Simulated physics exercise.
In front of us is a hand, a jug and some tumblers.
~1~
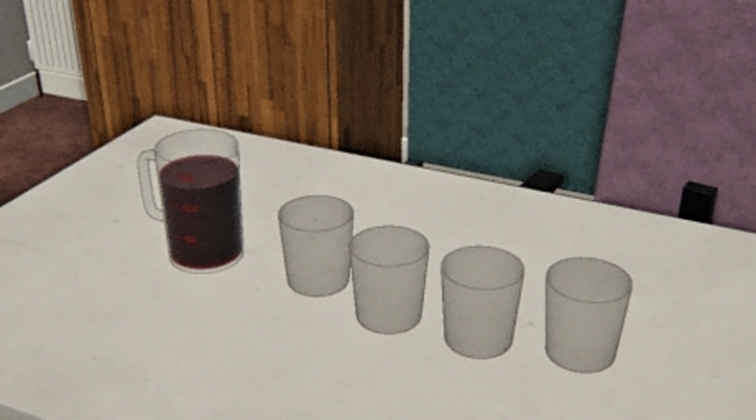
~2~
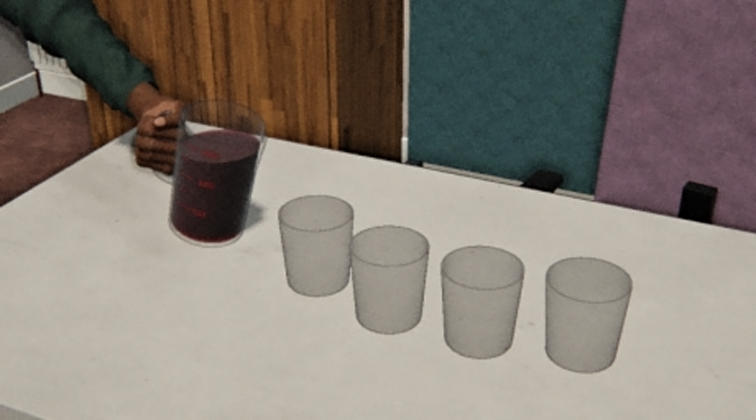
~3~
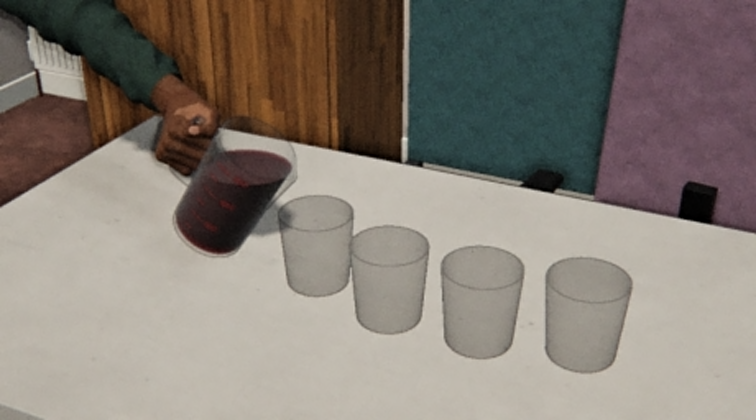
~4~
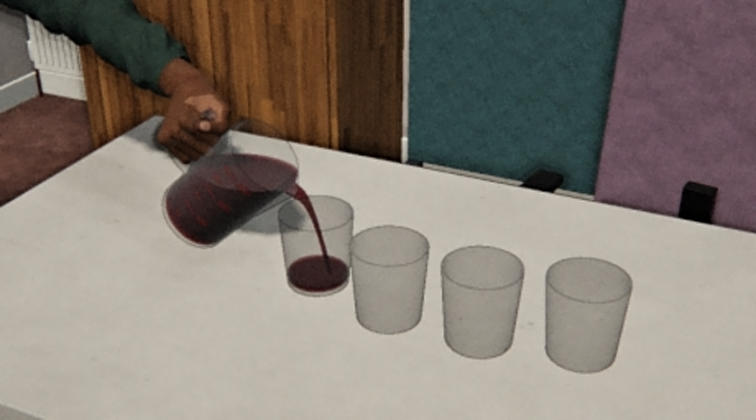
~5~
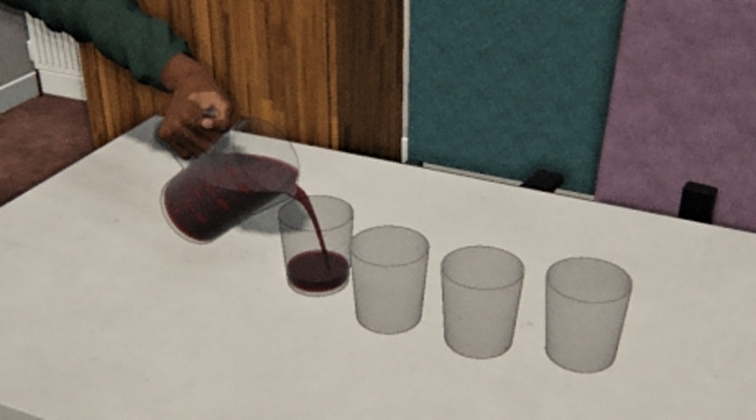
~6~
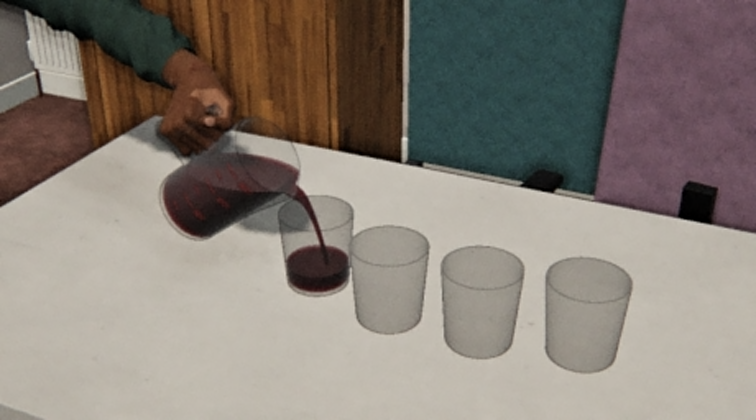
A clear jug of dark red liquid stands at the left of a white table, seen from slightly above, with four empty clear tumblers in a row to its right. Behind are a wooden panel and teal and purple panels. A hand in a dark green sleeve lifts the jug, tilts it rightward and pours a thin stream into the leftmost tumbler, its level rising slightly, while the camera stays still.
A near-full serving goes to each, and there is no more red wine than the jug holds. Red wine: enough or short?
I reckon it can't manage all of them, to be honest.
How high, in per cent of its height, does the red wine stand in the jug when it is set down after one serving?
I reckon close to 40 percent.
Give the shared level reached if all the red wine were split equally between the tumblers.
I'd expect each to reach near 50 in a hundred.
Soon after, the first is about half full.
Later, the first is done and the jug has about half of its load.
In the end, the jug is empty with one filled and the next at nearly all of a serving.
